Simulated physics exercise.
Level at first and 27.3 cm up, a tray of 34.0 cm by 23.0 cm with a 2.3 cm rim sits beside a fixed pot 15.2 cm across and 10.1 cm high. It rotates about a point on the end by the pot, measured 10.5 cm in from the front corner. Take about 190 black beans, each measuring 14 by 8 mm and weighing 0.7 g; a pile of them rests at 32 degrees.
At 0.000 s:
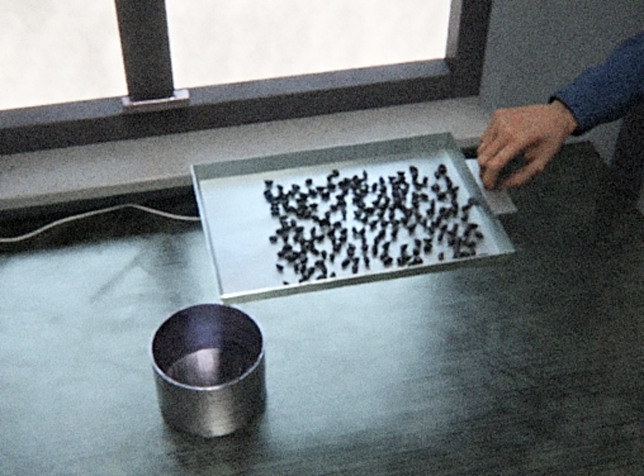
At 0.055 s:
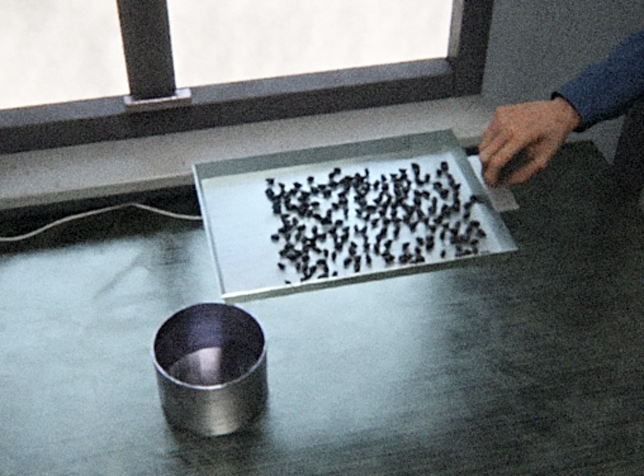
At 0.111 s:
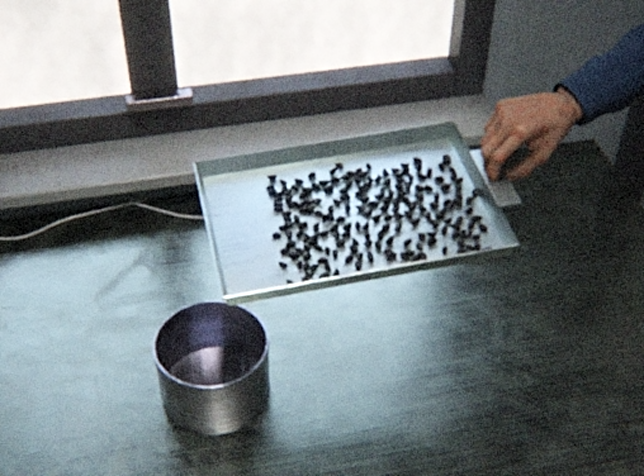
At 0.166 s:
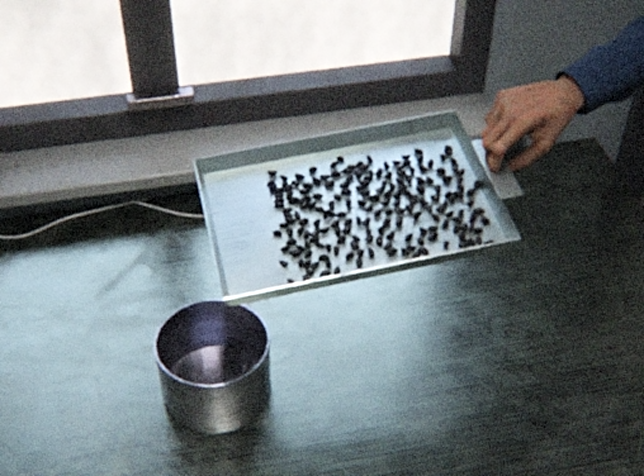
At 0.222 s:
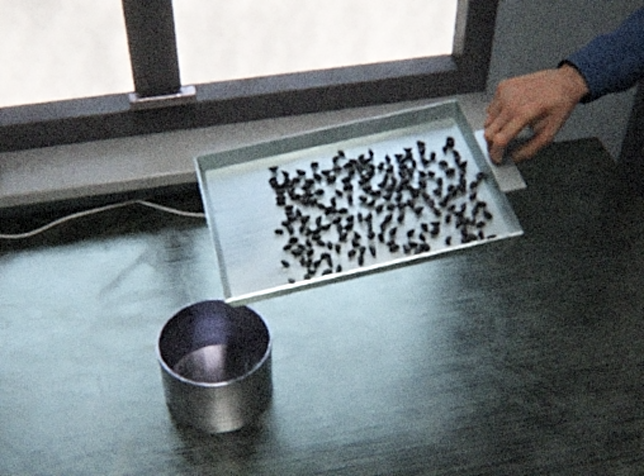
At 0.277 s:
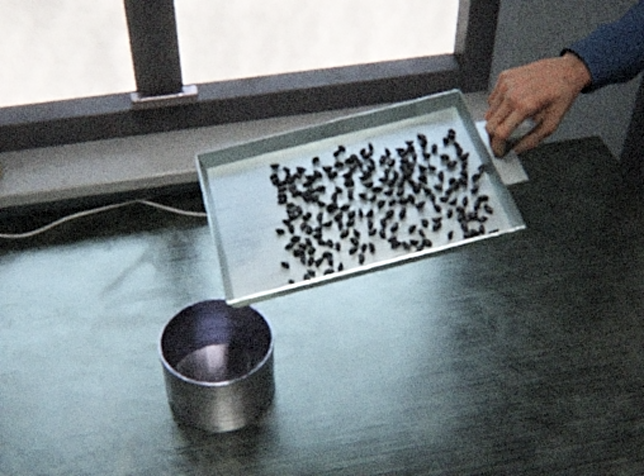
A shallow tray scattered with small black beans sits level above a dark tabletop by a window, a hand at its right end and a round metal pot below its left front corner. The hand raises the right end, and the tray slants gradually toward the left, the beans staying spread across it.
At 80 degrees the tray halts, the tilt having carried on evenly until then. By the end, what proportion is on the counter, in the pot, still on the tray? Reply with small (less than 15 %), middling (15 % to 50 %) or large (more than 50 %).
Counter - large, pot - small, tray - small.
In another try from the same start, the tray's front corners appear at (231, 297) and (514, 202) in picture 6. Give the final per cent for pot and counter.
Pot 15, counter 80.
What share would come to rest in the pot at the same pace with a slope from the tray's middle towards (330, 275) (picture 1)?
The share would be about 10 percent.
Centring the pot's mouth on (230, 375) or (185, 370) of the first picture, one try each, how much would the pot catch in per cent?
I'd say some 80 per cent for the first and some 35 per cent for the second.
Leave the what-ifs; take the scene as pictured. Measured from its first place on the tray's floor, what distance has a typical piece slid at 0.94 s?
Displacement on the tray: About 14 cm.
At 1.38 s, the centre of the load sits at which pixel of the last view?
Expected load position: Near (255, 297).
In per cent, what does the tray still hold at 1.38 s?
Value: About 80%.
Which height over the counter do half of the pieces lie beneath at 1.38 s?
I'd say near 26 cm.
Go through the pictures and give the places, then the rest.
Tray tilt 0 degrees, front corners at (225, 291) and (507, 248); middle of the pieces at (366, 219); pot at (207, 344), in the first frame.
Tray tilt 1 degrees, front corners at (227, 291) and (509, 245); middle of the pieces at (367, 217), in the second frame.
Tray tilt 3 degrees, front corners at (228, 292) and (511, 241); middle of the pieces at (369, 213), in the third frame.
Tray tilt 5 degrees, front corners at (229, 293) and (512, 235), lowest corner left front; middle of the pieces at (370, 208), in the fourth frame.
Tray tilt 8 degrees, front corners at (231, 294) and (515, 229), lowest corner left front; middle of the pieces at (372, 203), in the fifth frame.
Tray tilt 11 degrees, front corners at (232, 296) and (517, 223), lowest corner left front; middle of the pieces at (373, 199); pot at (216, 339). The tray's pace is about 50 degrees a second, in the sixth frame.
Then, at 0.94 s, tilt 43 degrees; the tray holds 100 %, the pot 0 %.
After 1.38 s, tilt 65 degrees; the tray holds 80 %, the pot 0 %.
After 1.90 s, tilt 80 degrees; the tray holds 15 %, the pot 5 %.
In the end, at 3.7 s, counter 95 %, pot 5 %, tray 0 %.
